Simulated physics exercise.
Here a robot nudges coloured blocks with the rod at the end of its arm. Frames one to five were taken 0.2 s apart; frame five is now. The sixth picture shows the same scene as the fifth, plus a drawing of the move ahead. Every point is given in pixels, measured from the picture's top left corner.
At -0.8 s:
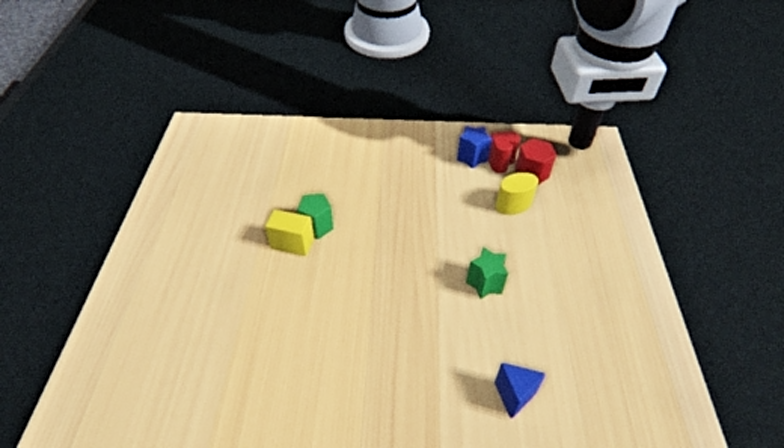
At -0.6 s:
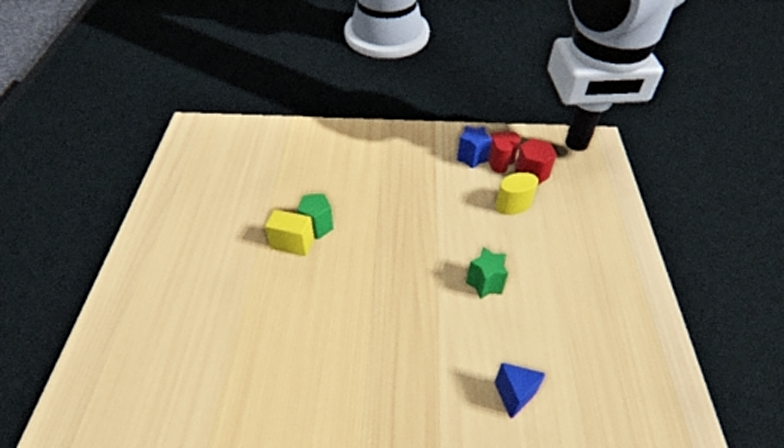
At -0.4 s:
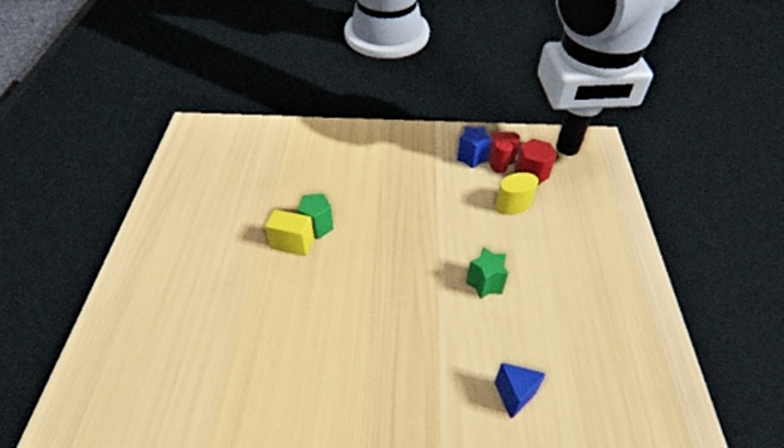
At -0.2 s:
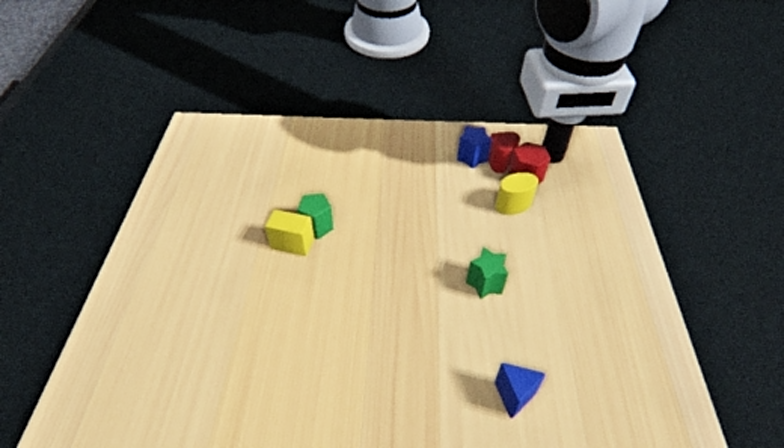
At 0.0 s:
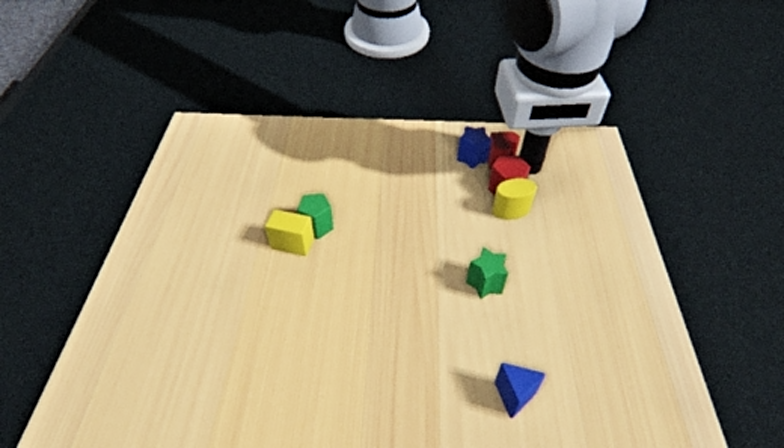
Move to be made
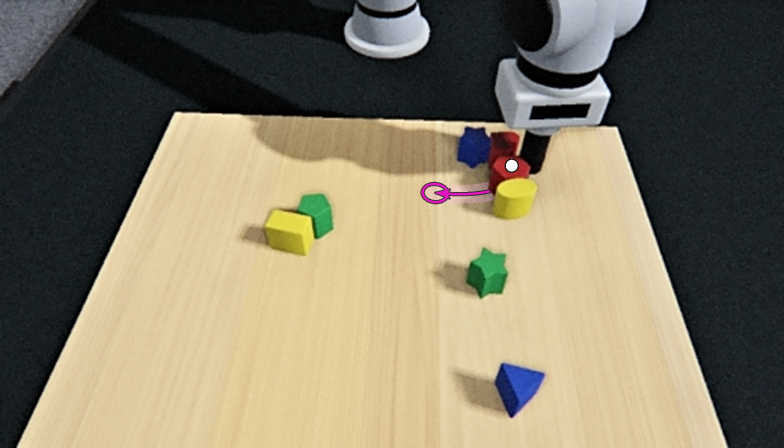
The video shows coloured blocks on a wooden board as a robot arm moves its rod left, pushing a red six-sided block left and slightly toward the viewer, between a red block and a yellow one, which shifts slightly.
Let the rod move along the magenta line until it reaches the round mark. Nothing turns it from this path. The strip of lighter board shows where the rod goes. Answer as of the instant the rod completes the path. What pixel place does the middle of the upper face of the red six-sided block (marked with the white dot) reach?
My best guess is (472, 193).
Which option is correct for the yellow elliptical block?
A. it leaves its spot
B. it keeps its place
My answer is option A.
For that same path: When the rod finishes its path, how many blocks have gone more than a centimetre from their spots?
I think two will be displaced.
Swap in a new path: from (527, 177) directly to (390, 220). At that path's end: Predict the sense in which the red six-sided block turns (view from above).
It is turned anticlockwise.
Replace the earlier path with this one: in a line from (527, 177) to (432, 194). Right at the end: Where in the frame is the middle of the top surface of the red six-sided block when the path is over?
Its top middle is near (472, 189).
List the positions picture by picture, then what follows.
In the first frame, lower end of the rod at (579, 143), tops of blocks, red heart-shaped block at (506, 139), red six-sided block at (538, 150), yellow elliptical block at (519, 182).
In the second frame, rod at (576, 144), blocks as before.
In the third frame, rod at (567, 149), blocks as before.
In the fourth frame, rod at (552, 156), red six-sided block at (532, 153).
In the fifth frame, rod at (529, 167), red heart-shaped block at (505, 139), red six-sided block at (512, 166), yellow elliptical block at (517, 187).
The drawn path runs from (527, 177) by way of (500, 188) and (469, 194) to (435, 193); the dot is on the red six-sided block.
On the path given first. One third of the way, rod at (502, 179); red six-sided block at (489, 182), turned 30° anticlockwise; yellow elliptical block at (515, 198), turned 15° anticlockwise.
Two thirds of the way, rod at (470, 185); red six-sided block at (472, 193), turned 60° anticlockwise; yellow elliptical block at (515, 198), turned 15° anticlockwise.
At the end, rod at (436, 183); red heart-shaped block not moved; red six-sided block at (472, 193), turned 60° anticlockwise; yellow elliptical block at (515, 198), turned 15° anticlockwise.
